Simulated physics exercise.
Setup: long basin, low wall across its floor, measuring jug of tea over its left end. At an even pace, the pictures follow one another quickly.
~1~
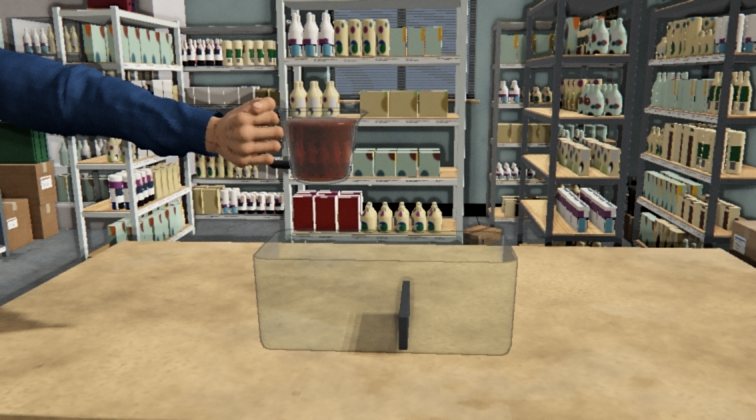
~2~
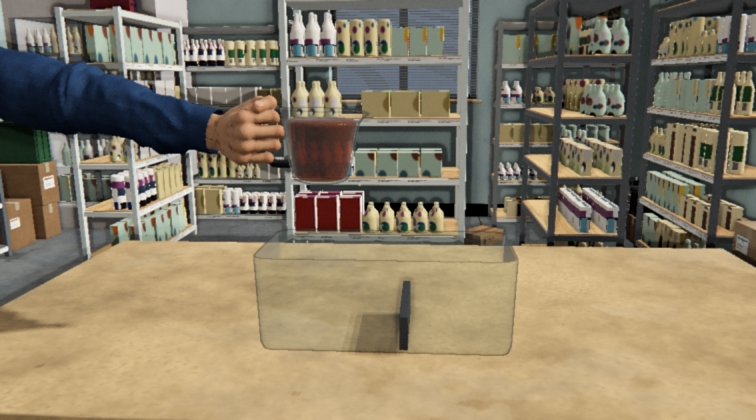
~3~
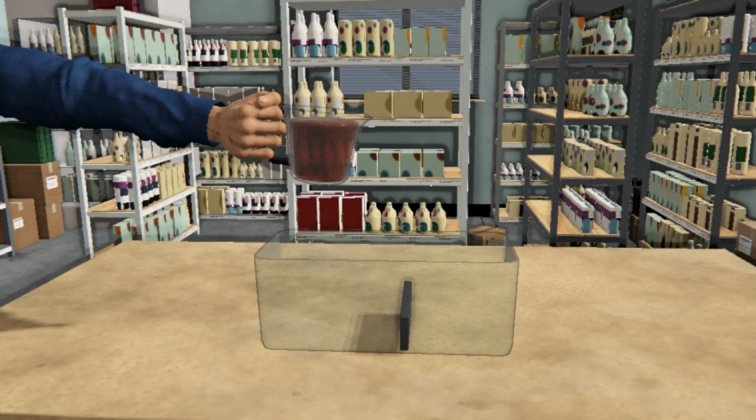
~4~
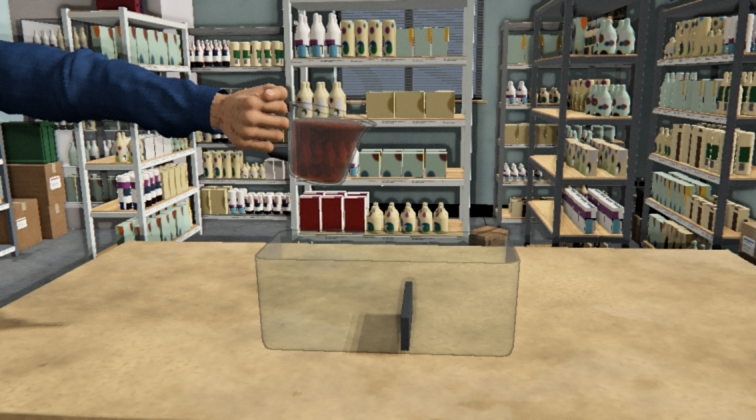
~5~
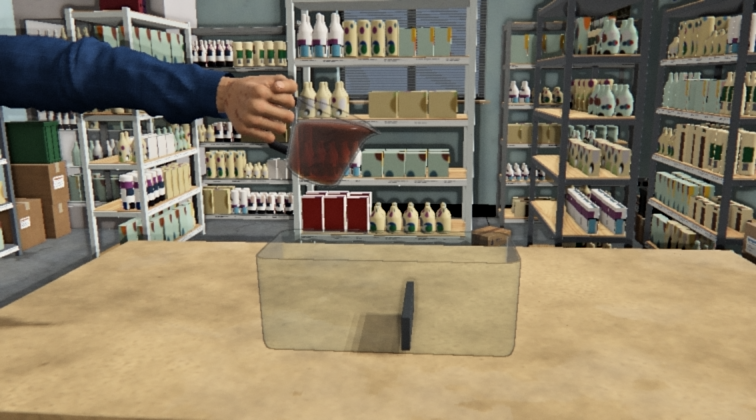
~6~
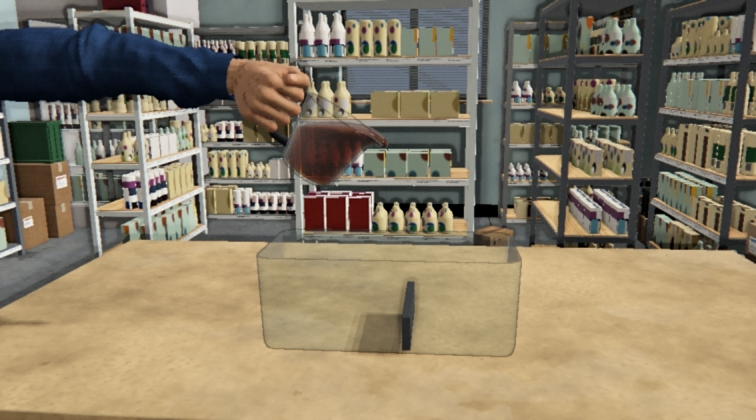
A hand in a blue sleeve holding a clear jug of reddish-brown liquid above a clear basin, gradually tilting it rightward.
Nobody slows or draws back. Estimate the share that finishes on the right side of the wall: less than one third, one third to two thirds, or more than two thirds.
Middle range.
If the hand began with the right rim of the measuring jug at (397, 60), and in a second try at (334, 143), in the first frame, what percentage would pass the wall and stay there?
Roughly 85 % the first time and roughly 5 % the second.
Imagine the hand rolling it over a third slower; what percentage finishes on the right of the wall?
I'd put it at some 65 percent.
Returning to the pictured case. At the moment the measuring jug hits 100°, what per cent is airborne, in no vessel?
About 30 per cent.
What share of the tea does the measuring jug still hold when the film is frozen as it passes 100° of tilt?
It still holds close to 35 per cent at that lean.
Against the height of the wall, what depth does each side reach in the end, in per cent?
20 % left, 20 % right.
A moment on, the measuring jug is tipped right over and 35 per cent is still to pour, 5 is left of the wall and 30 right of it.
Next, the measuring jug is tipped right over and 1 per cent is still to pour, 44 is left of the wall and 50 right of it.
Then the measuring jug is tipped right over and 0 per cent is still to pour, 48 is left of the wall and 50 right of it.
Later the measuring jug is tipped right over and 0 per cent is still to pour, 48 is left of the wall and 51 right of it.
In the end 48 per cent lies left of the wall, 50 right of it and 1 outside.
